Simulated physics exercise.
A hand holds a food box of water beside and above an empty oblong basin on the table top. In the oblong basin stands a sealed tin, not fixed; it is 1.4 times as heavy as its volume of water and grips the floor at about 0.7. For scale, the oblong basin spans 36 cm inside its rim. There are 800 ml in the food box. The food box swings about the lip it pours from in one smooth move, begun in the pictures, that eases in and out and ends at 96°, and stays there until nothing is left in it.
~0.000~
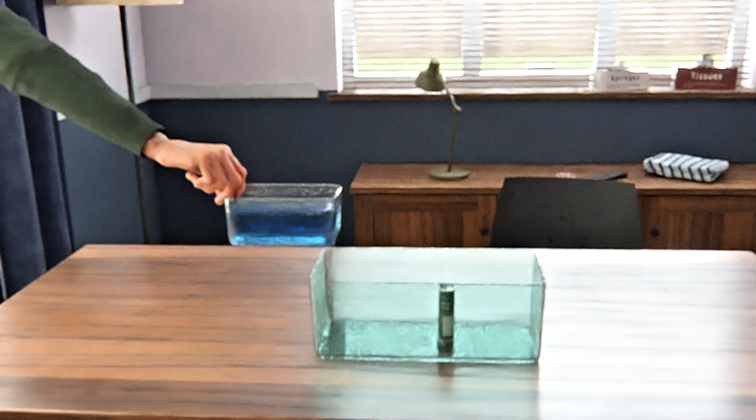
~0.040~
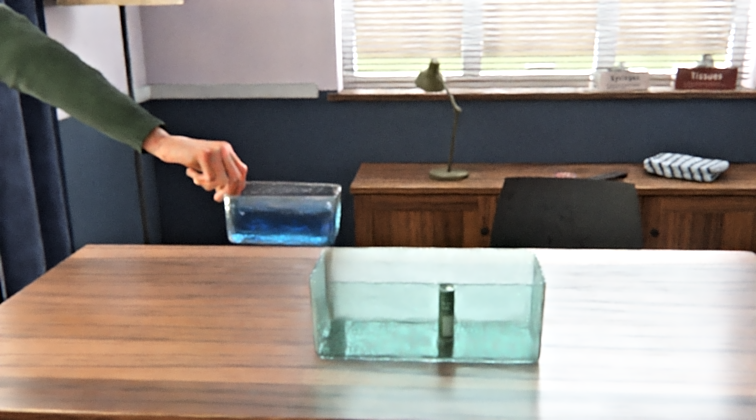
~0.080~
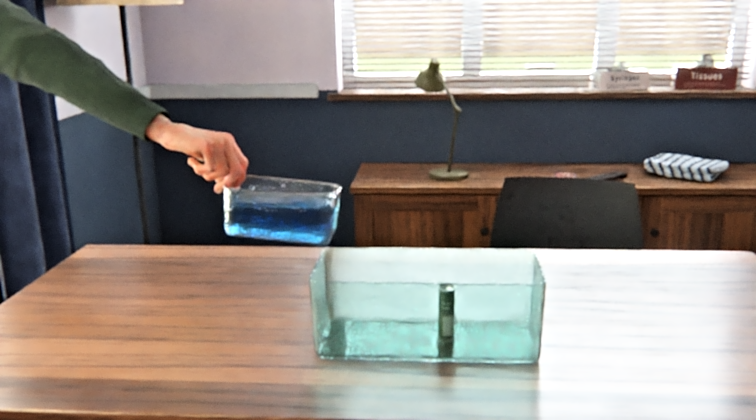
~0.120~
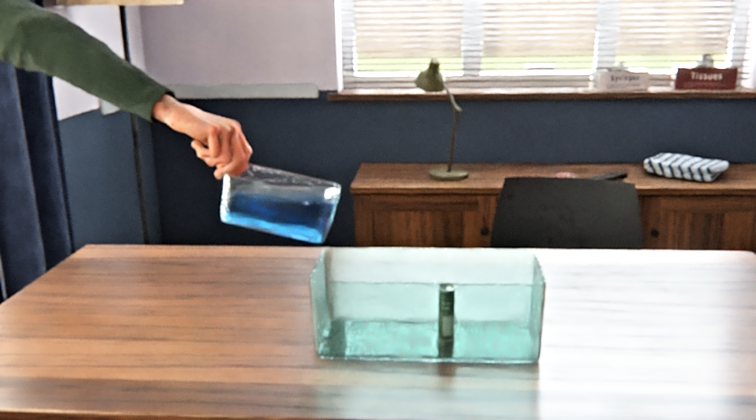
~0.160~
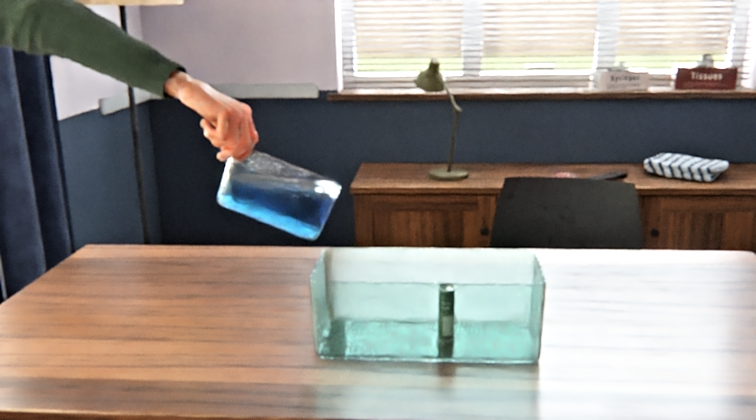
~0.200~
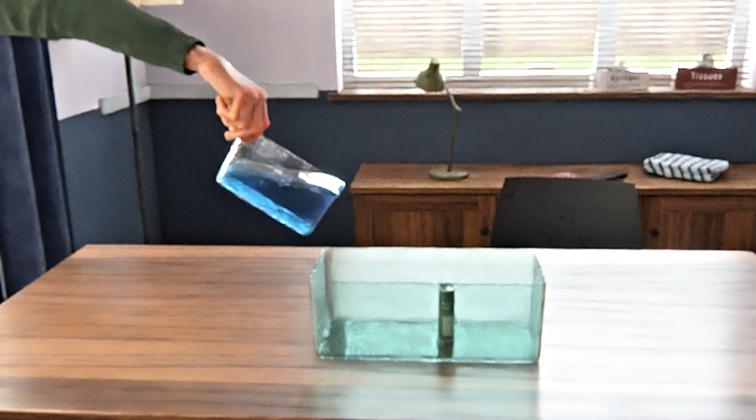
Above a wooden table, a hand steadily tilts a clear box of blue water rightward.
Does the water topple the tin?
The tin goes over.
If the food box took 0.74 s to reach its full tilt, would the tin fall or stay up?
Then it falls.
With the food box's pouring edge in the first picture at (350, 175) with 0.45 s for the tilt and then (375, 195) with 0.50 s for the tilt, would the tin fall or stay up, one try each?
First it goes over; then it keeps standing.
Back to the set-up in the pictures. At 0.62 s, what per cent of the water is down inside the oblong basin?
Near 74 in a hundred.
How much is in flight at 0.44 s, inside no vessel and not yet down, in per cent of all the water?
Some 50 per cent.
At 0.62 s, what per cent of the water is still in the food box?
About 10 per cent.
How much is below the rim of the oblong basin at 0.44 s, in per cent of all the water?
Some 6 per cent.
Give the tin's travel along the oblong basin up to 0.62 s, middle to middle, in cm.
Some 1 cm.
After 0.44 s the tilt is 93° and 43 per cent is still to pour; the tin stands where it began.
After 0.62 s the tilt is 96° and 9 per cent is still to pour; the tin stands 1 cm from where it began.
After 0.80 s the tilt is 96° and 2 per cent is still to pour; the tin lies on its side.
After 1.00 s the tilt is 96° and 1 per cent is still to pour; the tin lies on its side.
In the end the tin lies on its side.
